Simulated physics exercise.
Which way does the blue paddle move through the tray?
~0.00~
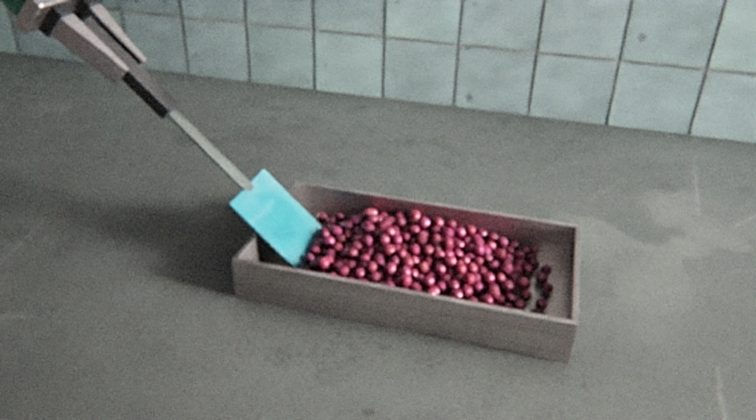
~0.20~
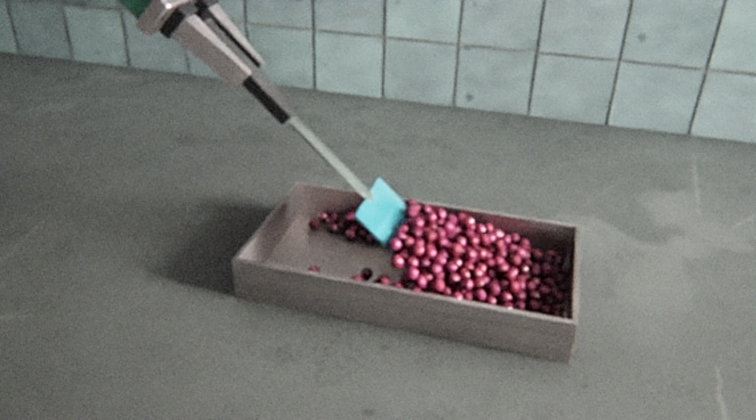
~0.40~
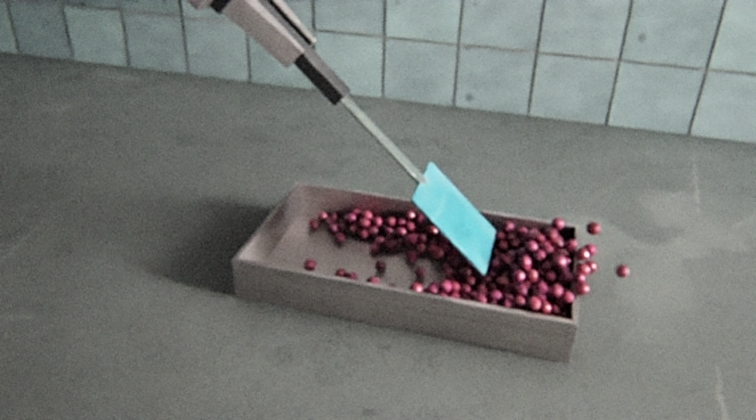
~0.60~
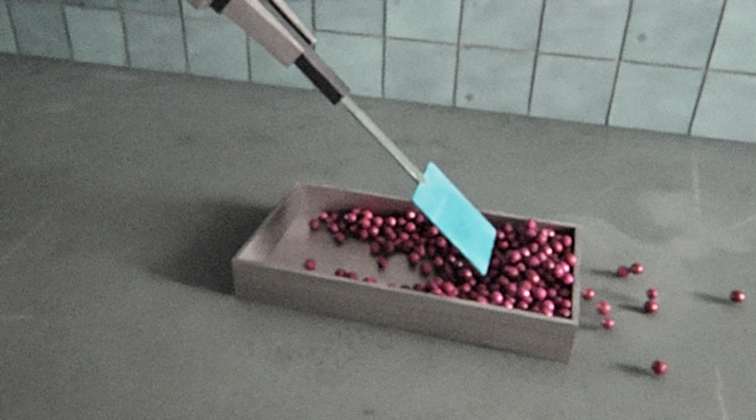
The paddle moves to the right, pushing the dark red beads toward the right end of the tray.
